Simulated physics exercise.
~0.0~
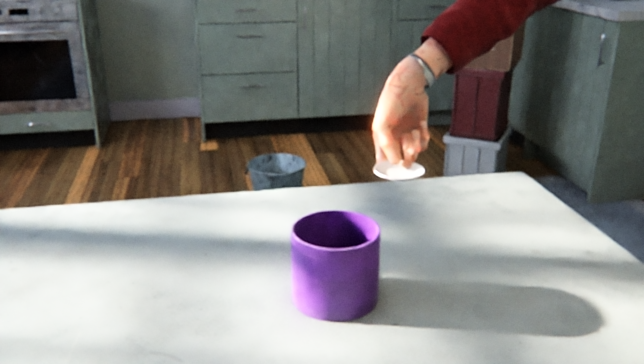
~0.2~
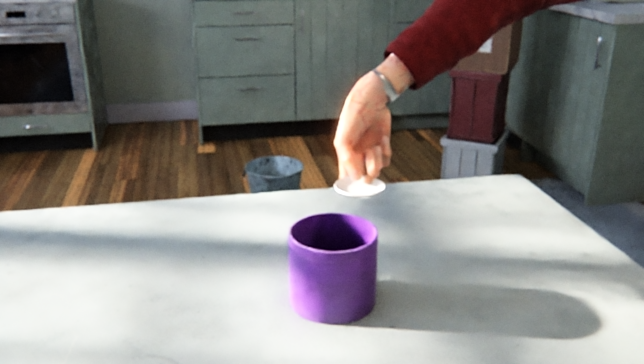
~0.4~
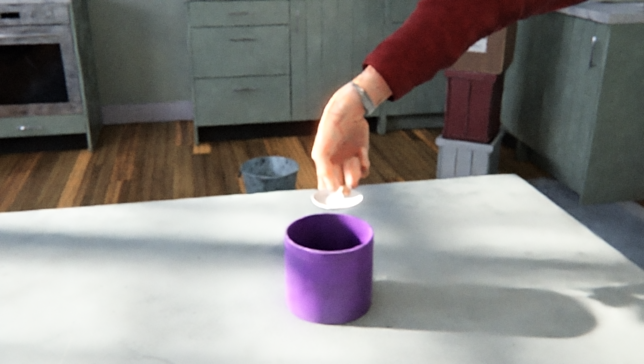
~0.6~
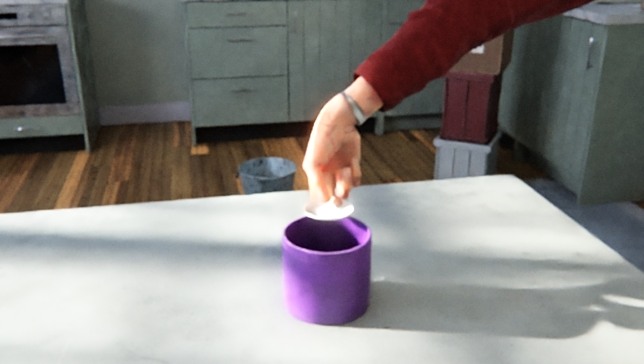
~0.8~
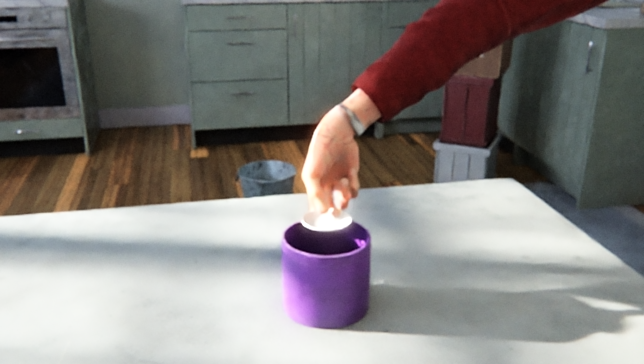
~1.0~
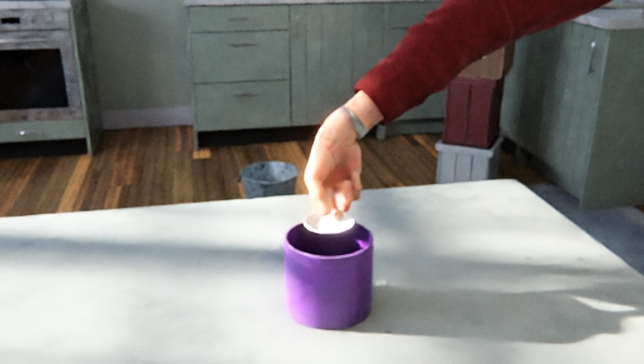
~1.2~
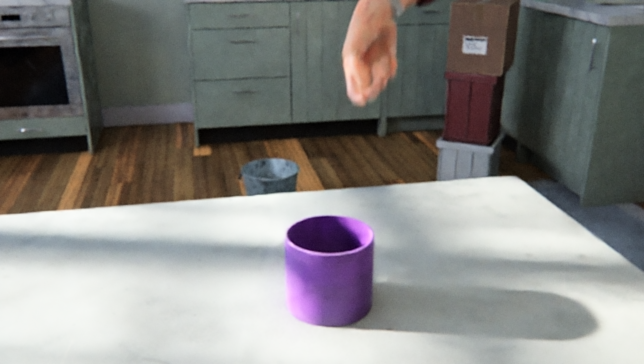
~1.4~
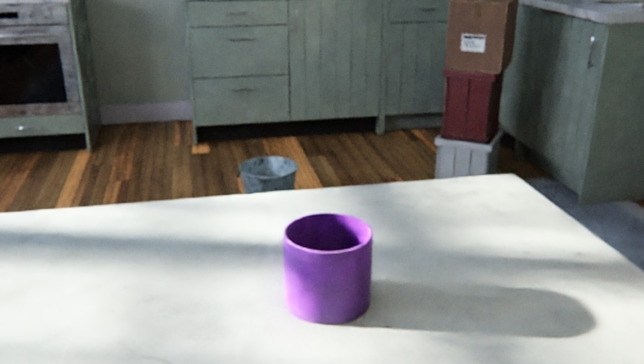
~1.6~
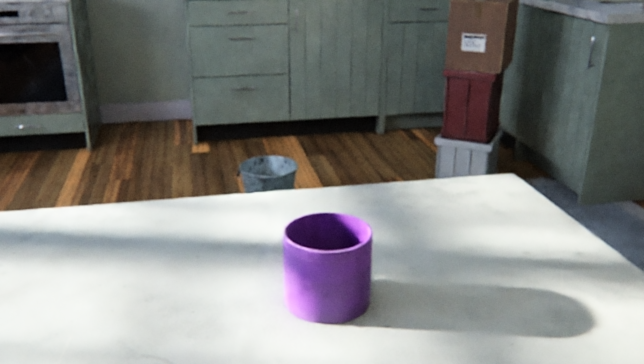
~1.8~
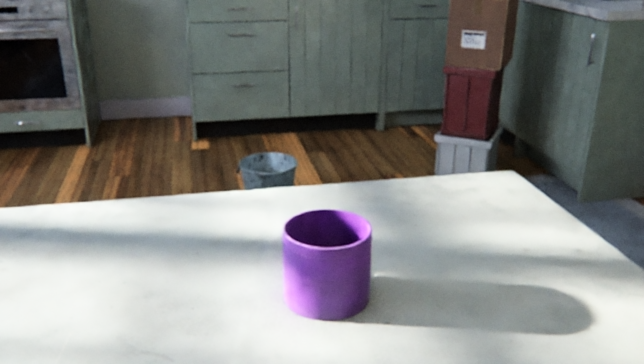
In a kitchen, a hand in a red sleeve carried a small white saucer leftward over a purple container on a pale table, lowered it to the opening and let go, and the saucer dropped inside, out of sight, as the hand withdrew.
